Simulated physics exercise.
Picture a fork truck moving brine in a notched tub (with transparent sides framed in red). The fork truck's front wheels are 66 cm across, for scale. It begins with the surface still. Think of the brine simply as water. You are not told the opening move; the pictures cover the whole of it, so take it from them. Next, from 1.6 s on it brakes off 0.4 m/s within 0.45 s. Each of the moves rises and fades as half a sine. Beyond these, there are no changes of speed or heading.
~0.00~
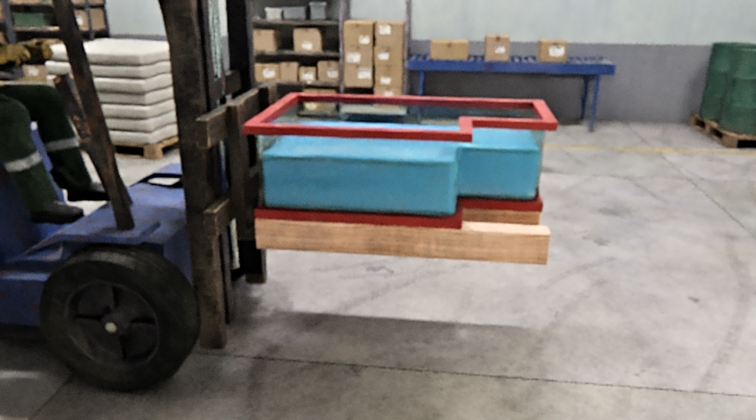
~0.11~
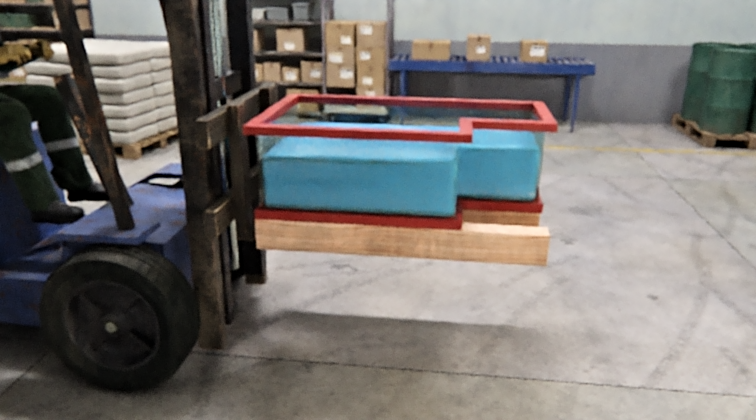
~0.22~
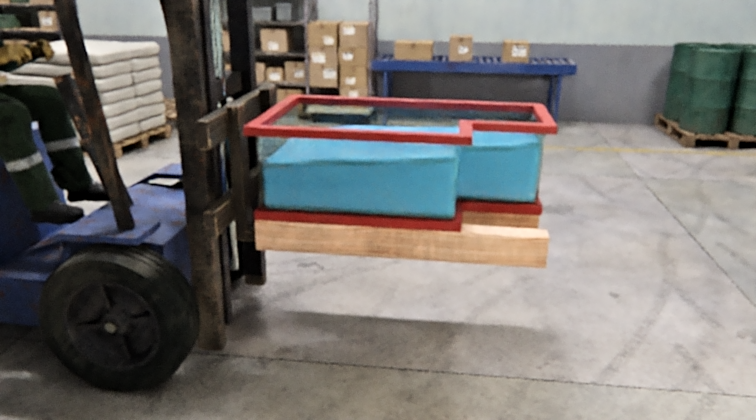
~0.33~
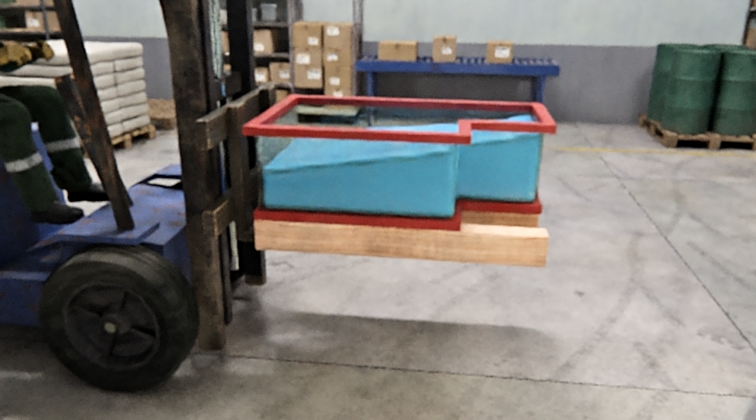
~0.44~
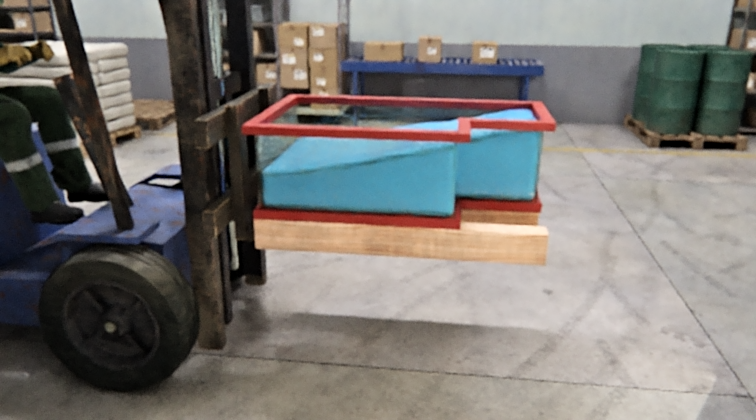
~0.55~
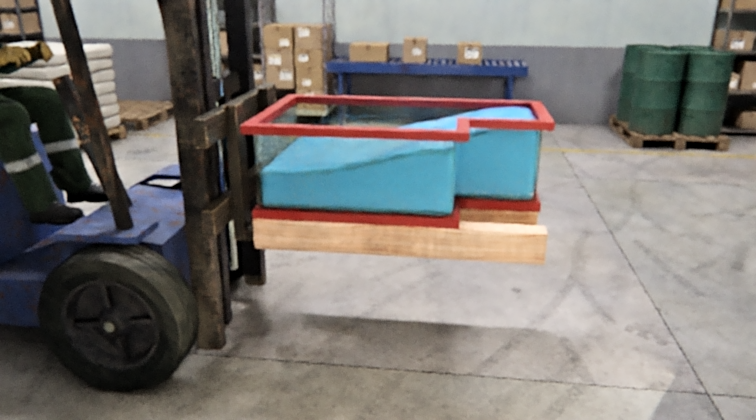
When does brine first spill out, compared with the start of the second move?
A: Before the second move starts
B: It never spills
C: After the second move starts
The answer is C.
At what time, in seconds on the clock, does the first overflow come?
About 2.3 s.
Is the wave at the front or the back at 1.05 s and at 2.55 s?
Heap position: Aft end, then fore end.
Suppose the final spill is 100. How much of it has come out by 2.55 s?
About 70 per cent.
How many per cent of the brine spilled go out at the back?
It comes to about 0 per cent of the spill.
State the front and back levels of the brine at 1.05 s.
The front stands at 24 cm and the back at 28 cm.
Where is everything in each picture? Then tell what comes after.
In the first picture, level at the front (521, 143); level at the back (283, 148); still flat; the front is on the right, levels are read along the near wall; a wheel hub at (107, 331).
In the second picture, level at the front (521, 144); level at the back (283, 149); still flat.
In the third picture, level at the front (522, 137); level at the back (284, 159); rising 5° towards the front.
In the fourth picture, level at the front (522, 129); level at the back (283, 162); rising 7° towards the front.
In the fifth picture, level at the front (522, 123); level at the back (283, 166); rising 9° towards the front.
In the sixth picture, level at the front (521, 119); level at the back (282, 166); rising 10° towards the front; a wheel hub at (105, 331).
Then, 1.05 s in, front 23 cm, middle 23 cm, back 27 cm above the floor; no loss so far.
Then, 1.75 s in, front 19 cm, middle 27 cm, back 22 cm above the floor; no loss so far.
Then, 2.55 s in, front 26 cm, middle 23 cm, back 22 cm above the floor; the loss stands at 2 per cent, over the front.
Then, 5.04 s in, the loss stands at 3 per cent, over the front; the first of it left at about 2.35 s, and the second move began at 1.6 s.
